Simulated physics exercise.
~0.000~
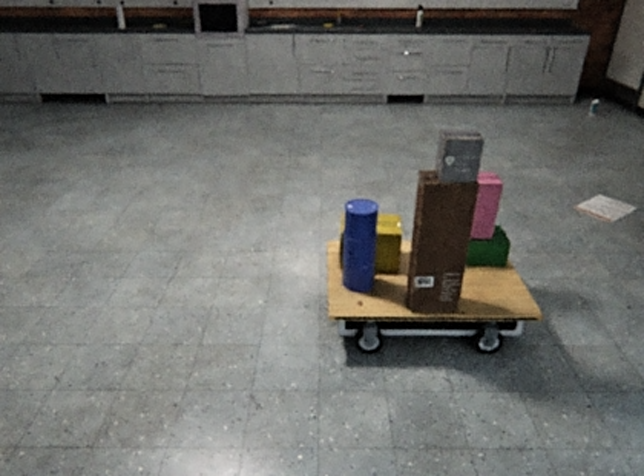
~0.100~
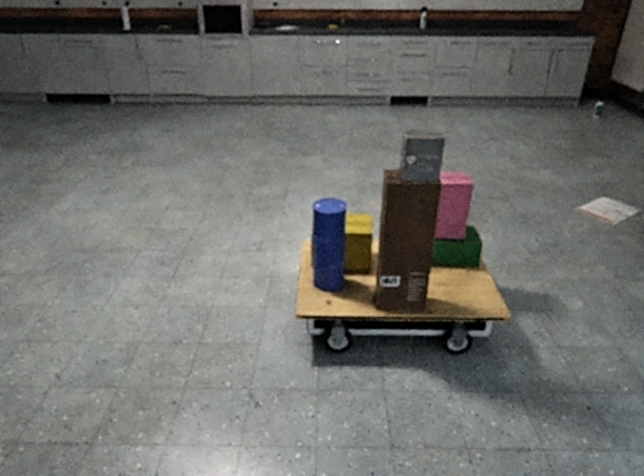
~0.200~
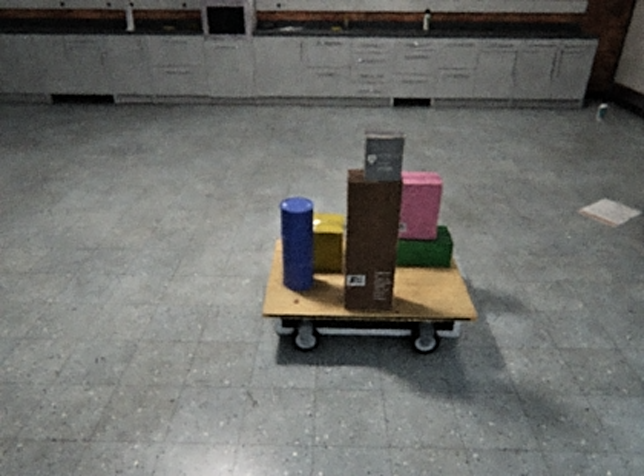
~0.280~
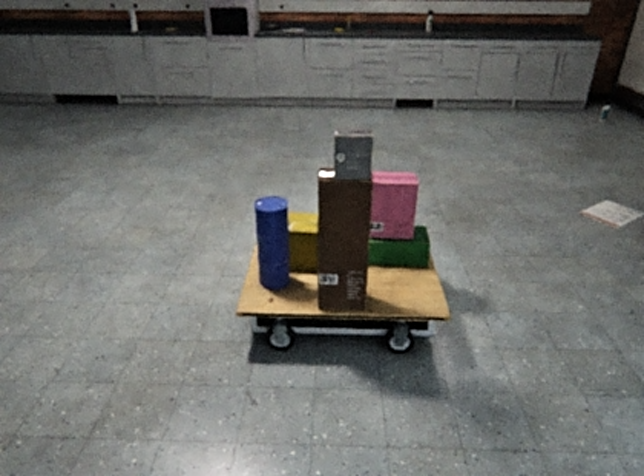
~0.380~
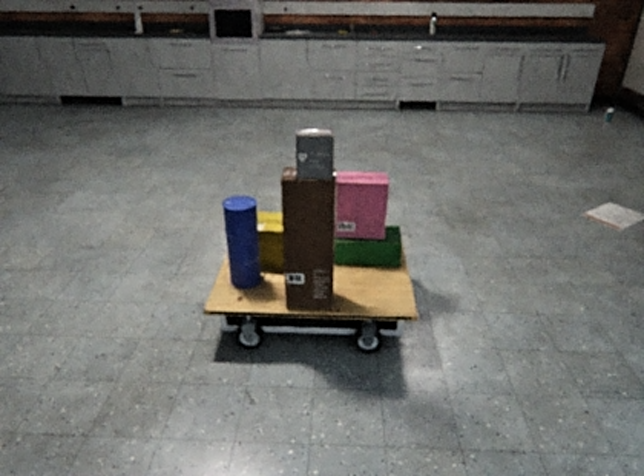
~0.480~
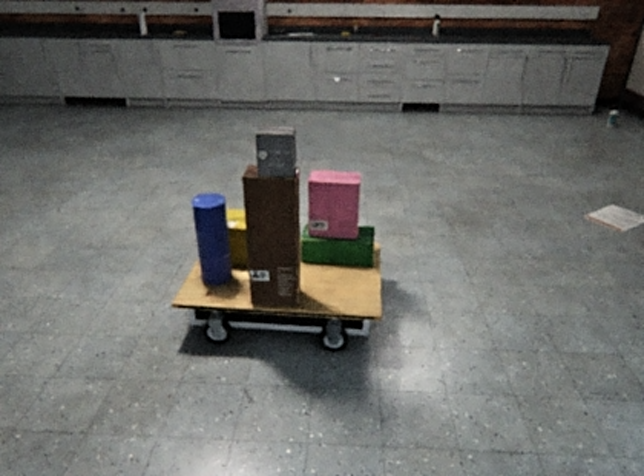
A flat cart carrying a blue canister and several boxes rolls steadily to the left.
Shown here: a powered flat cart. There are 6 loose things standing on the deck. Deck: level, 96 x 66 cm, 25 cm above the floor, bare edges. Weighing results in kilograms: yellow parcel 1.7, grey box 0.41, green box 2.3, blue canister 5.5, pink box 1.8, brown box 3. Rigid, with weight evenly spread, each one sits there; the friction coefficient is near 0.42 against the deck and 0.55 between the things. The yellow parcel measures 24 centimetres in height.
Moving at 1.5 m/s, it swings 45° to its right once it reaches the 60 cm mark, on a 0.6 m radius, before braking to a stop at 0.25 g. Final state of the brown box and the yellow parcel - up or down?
Brown box down; yellow parcel up.
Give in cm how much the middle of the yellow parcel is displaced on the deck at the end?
About 18 cm.
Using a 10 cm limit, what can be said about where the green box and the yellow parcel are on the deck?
As for the green box, it remains where it was, and the yellow parcel winds up somewhere else.
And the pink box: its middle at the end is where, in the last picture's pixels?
In the last view, its centre sits near (220, 164).
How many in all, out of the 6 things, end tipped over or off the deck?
Count: 3.
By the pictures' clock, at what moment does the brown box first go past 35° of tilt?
Near 0.9 s on the clock.
After 0.78 s, 117 cm covered, turned 39°; grey box, blue canister and brown box now off the deck; yellow parcel moved 20 cm near (188, 211).
After 1.18 s, 168 cm covered, turned 45°; yellow parcel moved 18 cm near (160, 182).
In the end (2.0 s), off the deck and tipped over, grey box, blue canister and brown box; not toppled but over 10 cm from the start, yellow parcel; the other 2 under 10 cm from the start. In the last view, brown box near (42, 289), yellow parcel near (150, 176).
